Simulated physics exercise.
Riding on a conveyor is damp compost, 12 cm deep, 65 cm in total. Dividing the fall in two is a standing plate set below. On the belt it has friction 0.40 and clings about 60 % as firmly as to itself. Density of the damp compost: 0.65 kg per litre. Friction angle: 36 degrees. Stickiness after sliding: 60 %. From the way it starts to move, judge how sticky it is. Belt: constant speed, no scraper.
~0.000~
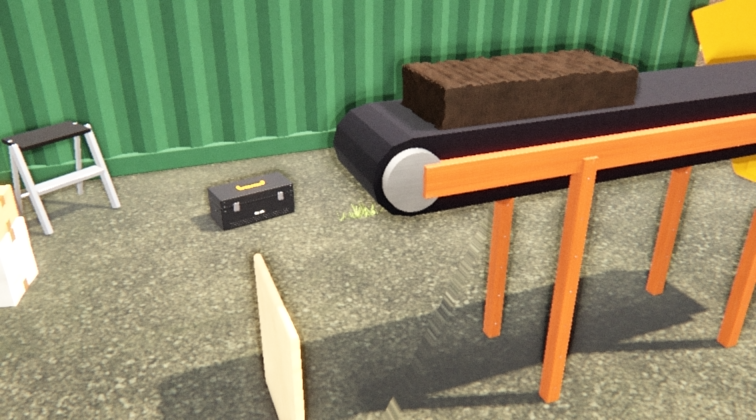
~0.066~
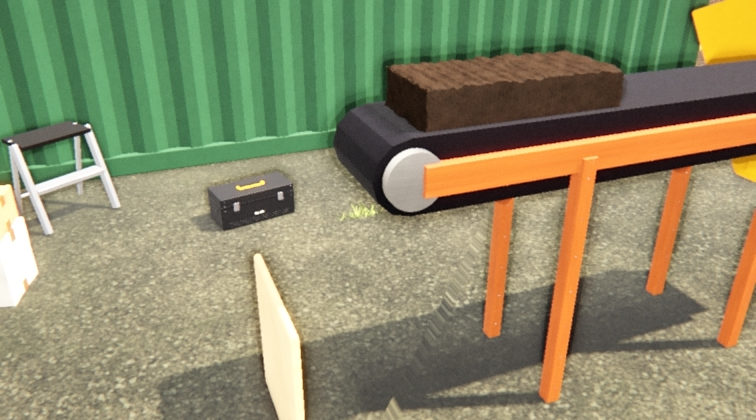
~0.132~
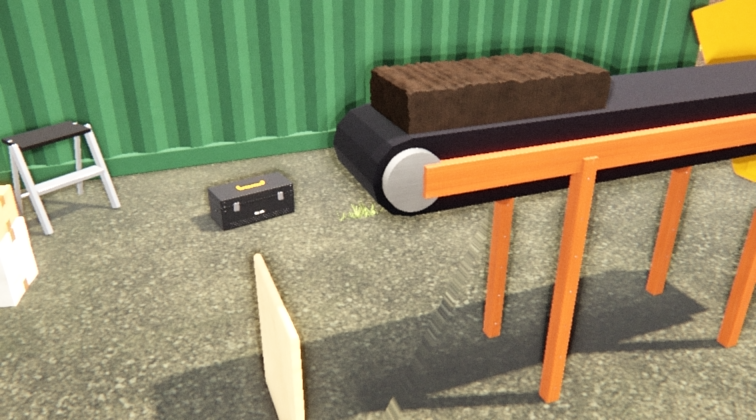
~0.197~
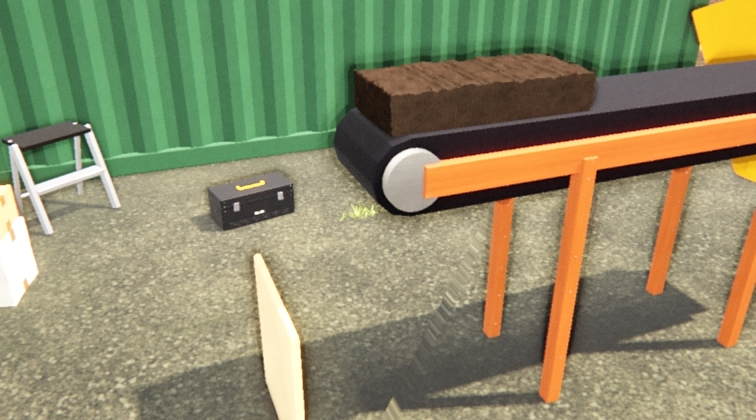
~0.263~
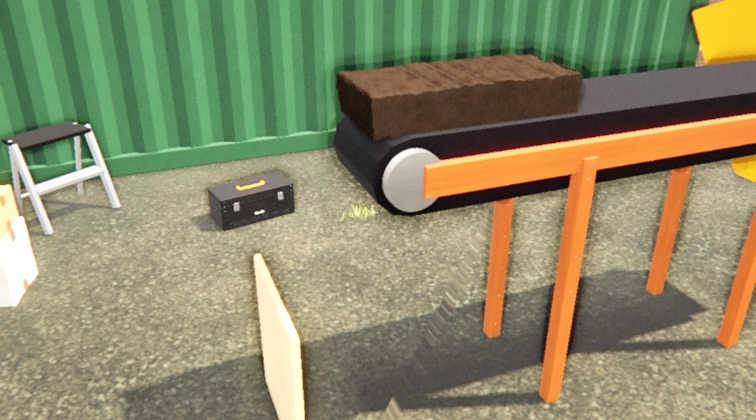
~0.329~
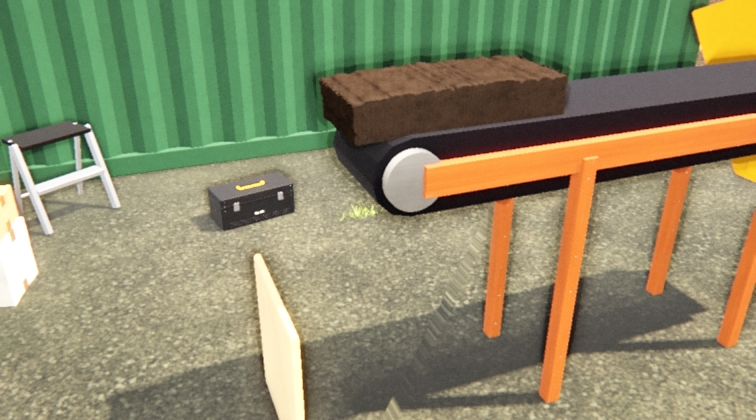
In the video, a dark brown block of compost rides steadily leftward on a black conveyor with orange supports, and its front end passes over the roller, extending beyond the belt's end in one piece above an upright plate.
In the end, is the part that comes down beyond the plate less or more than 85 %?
The outcome ends up smaller than 85 percent.
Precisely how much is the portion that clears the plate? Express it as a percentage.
Close to 40 in a hundred.
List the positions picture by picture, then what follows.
The first frame shows foremost bit of the damp compost at (443, 120).
The second frame shows foremost bit of the damp compost at (426, 112).
The third frame shows foremost bit of the damp compost at (409, 115).
The fourth frame shows foremost bit of the damp compost at (391, 110), 8 % of it past the top of the roller, in one piece.
The fifth frame shows foremost bit of the damp compost at (372, 106), 16 % of it past the top of the roller, in one piece.
The sixth frame shows foremost bit of the damp compost at (352, 113), 24 % of it past the top of the roller, in one piece.
After 0.57 s, 0 % is beyond the plate's line.
After 0.86 s, 20 % is beyond the plate's line.
After 1.15 s, 30 % is beyond the plate's line.
After 1.43 s, 38 % is beyond the plate's line.
After 2.69 s, 38 % is beyond the plate's line.
